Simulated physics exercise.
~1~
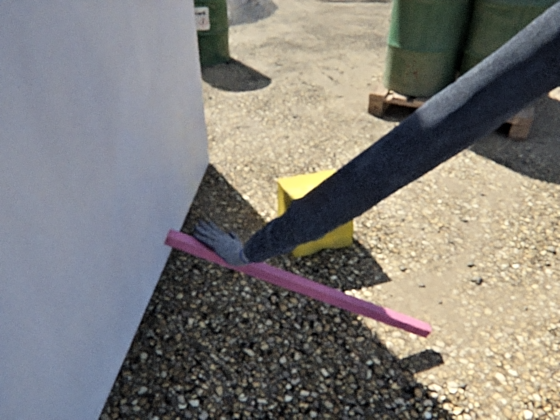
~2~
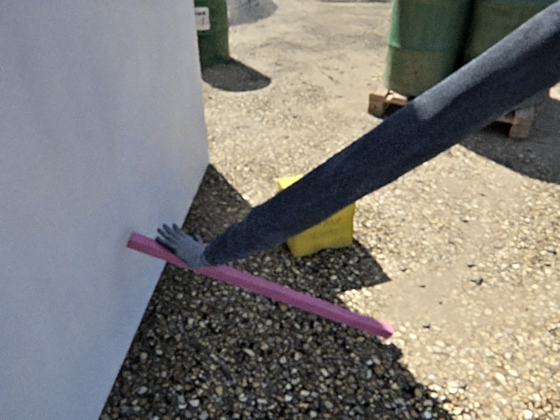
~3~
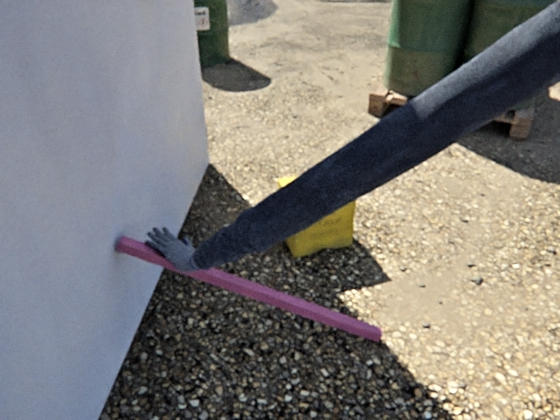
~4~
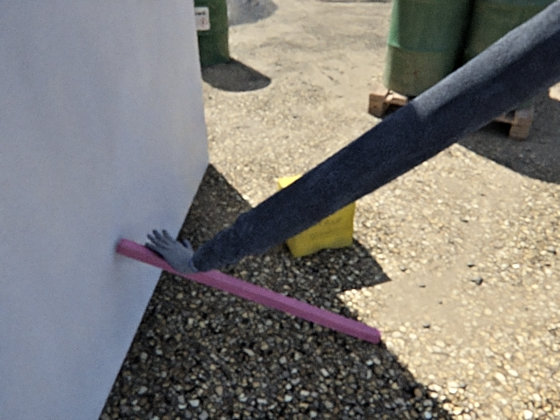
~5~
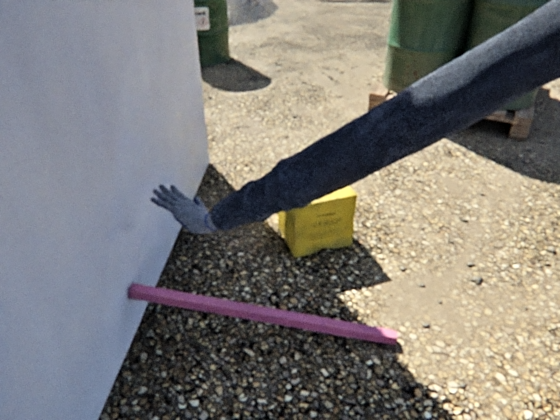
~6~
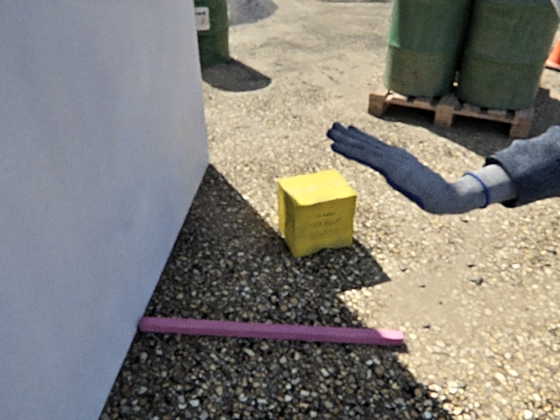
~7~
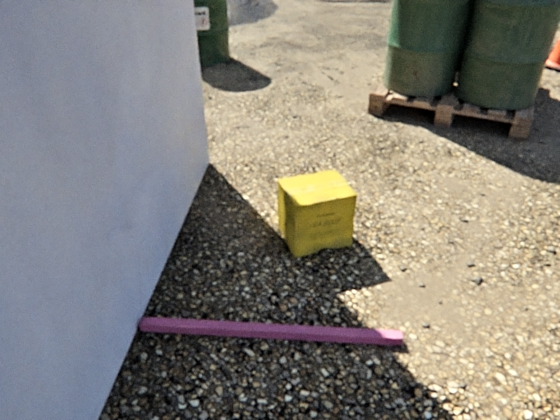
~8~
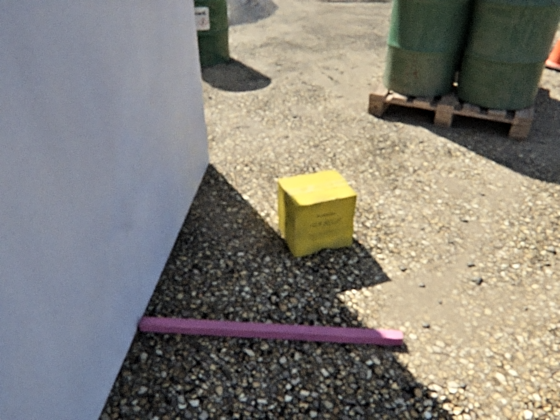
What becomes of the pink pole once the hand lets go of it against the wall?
It does not stay propped up. Its raised end slips down the wall and the pole comes to rest lying on the ground.
